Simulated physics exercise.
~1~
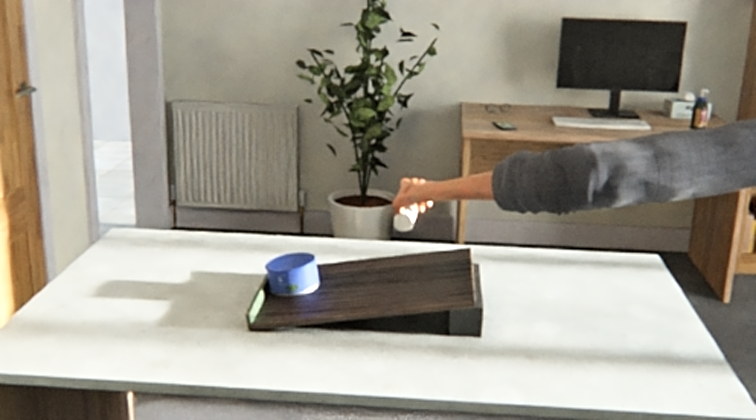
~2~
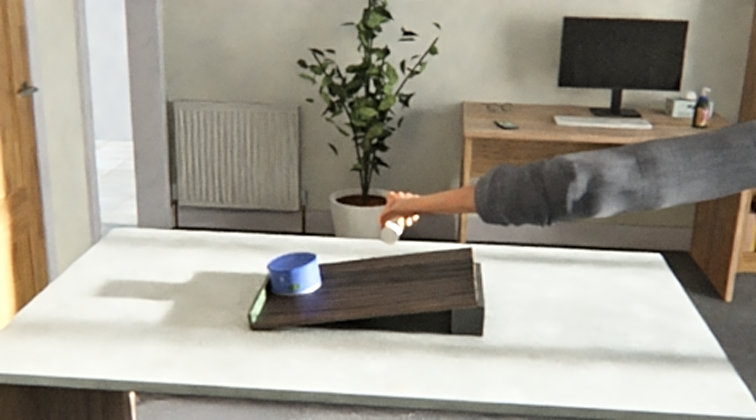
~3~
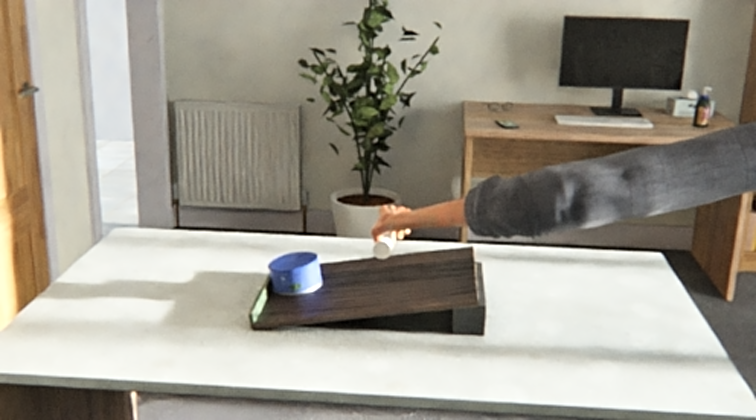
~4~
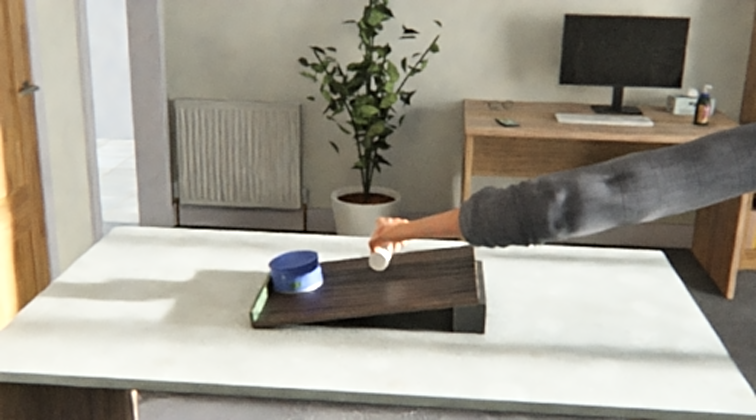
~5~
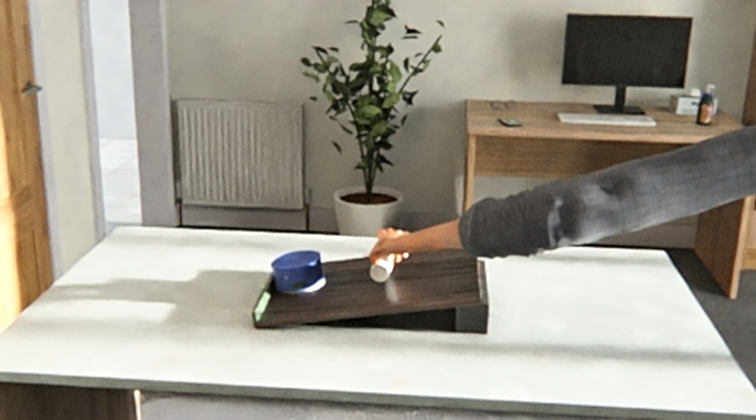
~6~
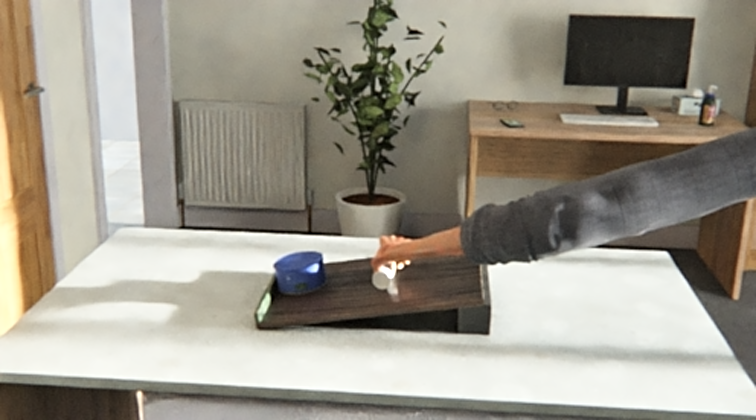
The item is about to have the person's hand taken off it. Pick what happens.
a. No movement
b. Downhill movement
The answer is b.
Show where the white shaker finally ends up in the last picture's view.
Near (330, 278).
Then, 0.40 s after the last picture, white shaker rolled about its own width near (367, 274).
Then, 0.60 s after the last picture, white shaker rolled well along near (337, 277).
Then, 0.70 s after the last picture, white shaker rolled well along near (330, 278).
At rest, moved from the start, white shaker; blue tub in place. Seen from the same camera at the end, white shaker near (330, 278). The white shaker runs down the board.
